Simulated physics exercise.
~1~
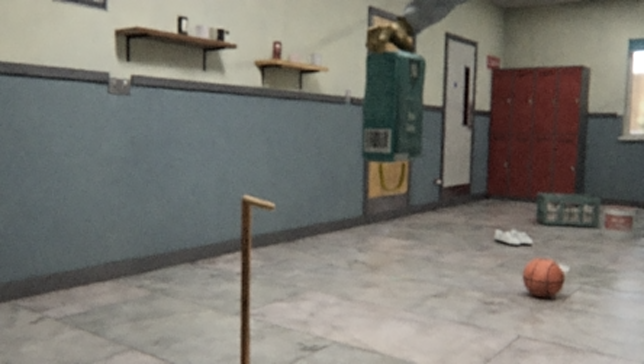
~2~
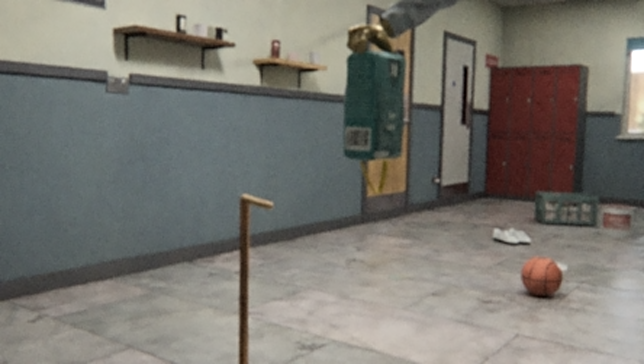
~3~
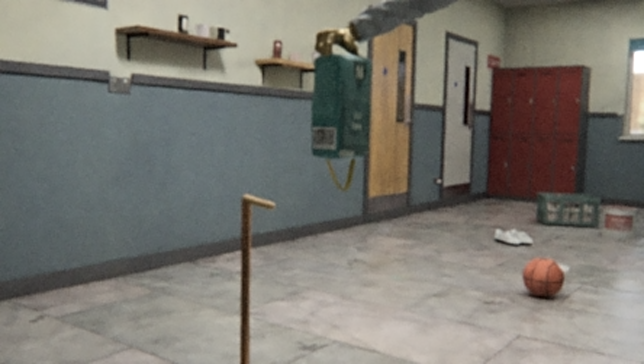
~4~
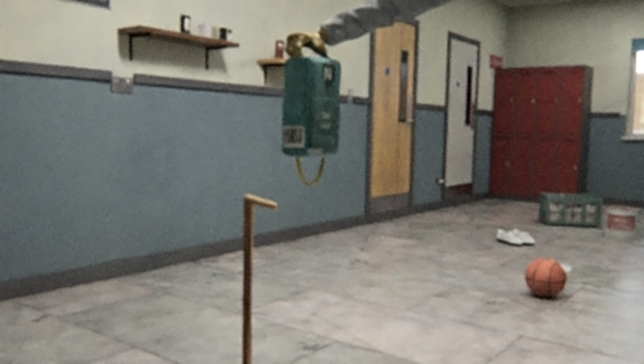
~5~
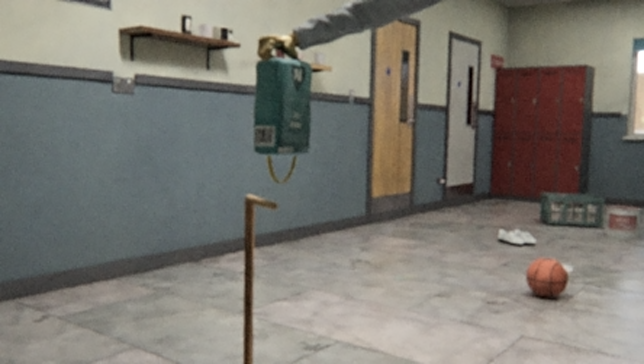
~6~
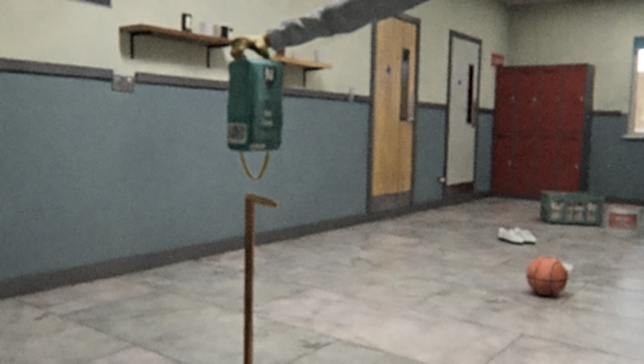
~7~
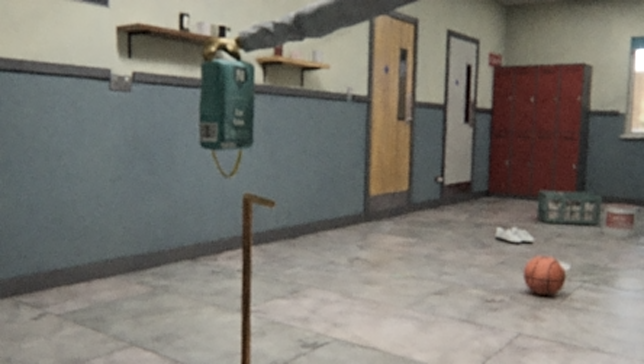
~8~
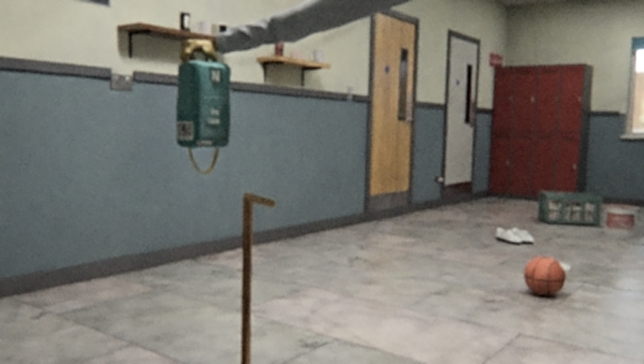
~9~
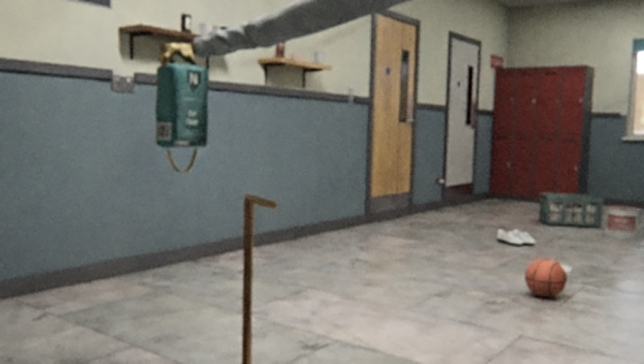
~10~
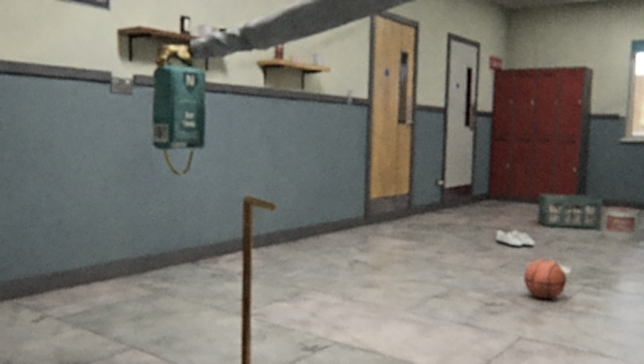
A hand carries a turquoise sack left over a hooked post and stops past it.
